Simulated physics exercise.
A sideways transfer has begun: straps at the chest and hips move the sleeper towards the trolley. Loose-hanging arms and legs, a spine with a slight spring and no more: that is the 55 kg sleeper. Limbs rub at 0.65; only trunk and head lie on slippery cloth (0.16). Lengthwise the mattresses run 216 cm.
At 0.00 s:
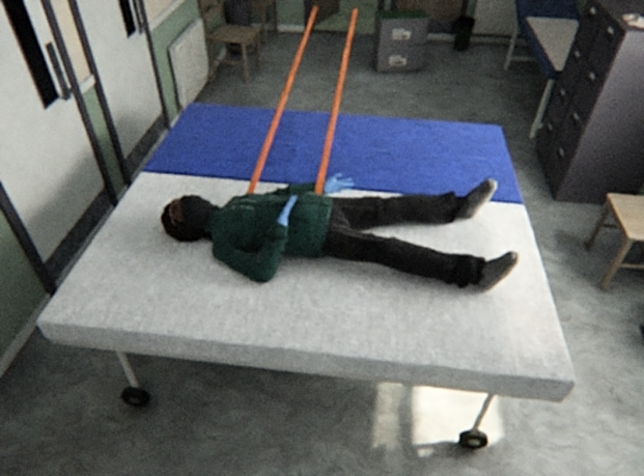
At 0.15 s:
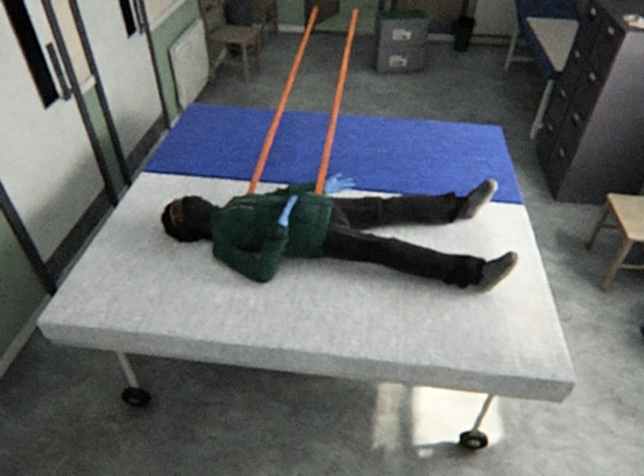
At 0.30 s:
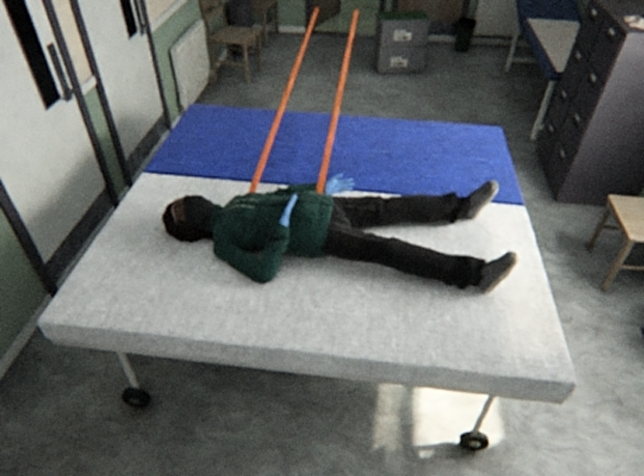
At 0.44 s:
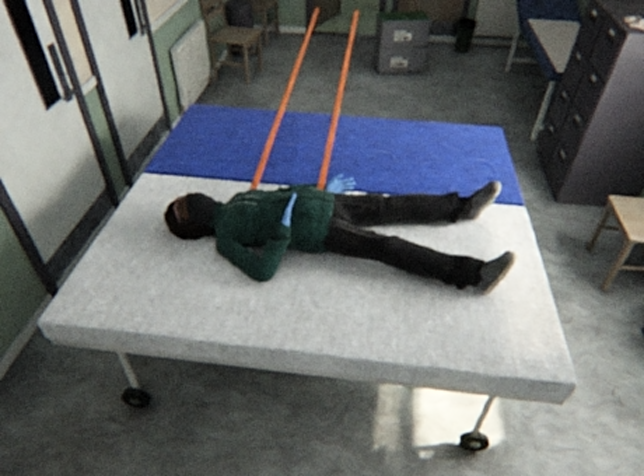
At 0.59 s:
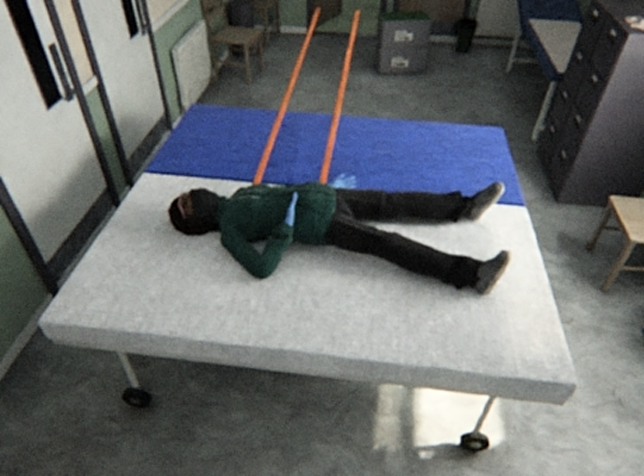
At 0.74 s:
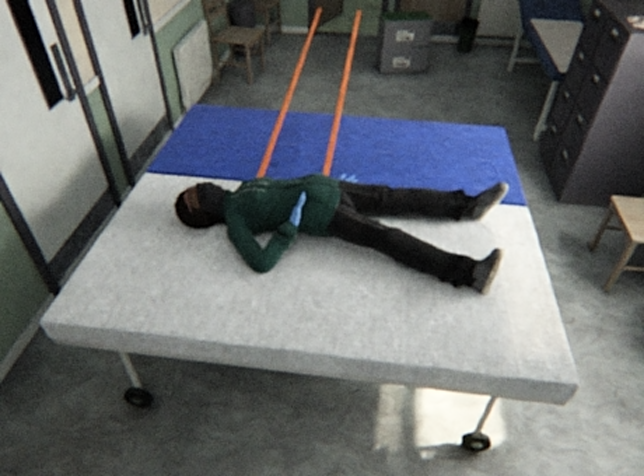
A person in a dark green top and black trousers lay still on a white mattress, then their upper body shifted slightly toward the blue section, beside two orange straps, while their legs barely moved.
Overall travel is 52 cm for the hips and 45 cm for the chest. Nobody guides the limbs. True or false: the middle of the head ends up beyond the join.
False.
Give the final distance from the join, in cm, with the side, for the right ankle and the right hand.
Right ankle: 52 short; right hand: 32 short.
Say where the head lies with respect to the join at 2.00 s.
Some 10 cm short of it.
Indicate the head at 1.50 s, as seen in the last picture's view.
It sits near (214, 178), give or take.
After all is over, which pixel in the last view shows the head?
Once everything settles, you'd find it around (215, 176).
After 1.00 s the head is 26 cm short of the join, near (203, 194) in the last picture's view.
After 1.50 s the head is 10 cm short of the join, near (214, 178) in the last picture's view; the left hand 24 cm past the join.
After 2.00 s the head is 9 cm short of the join, near (215, 176) in the last picture's view; the left hand 25 cm past the join.
Final state at 2.4 s, head stops short of the join; left hand crosses the join; right hand stops short of the join; left ankle stops short of the join; right ankle stops short of the join; right knee stops short of the join.
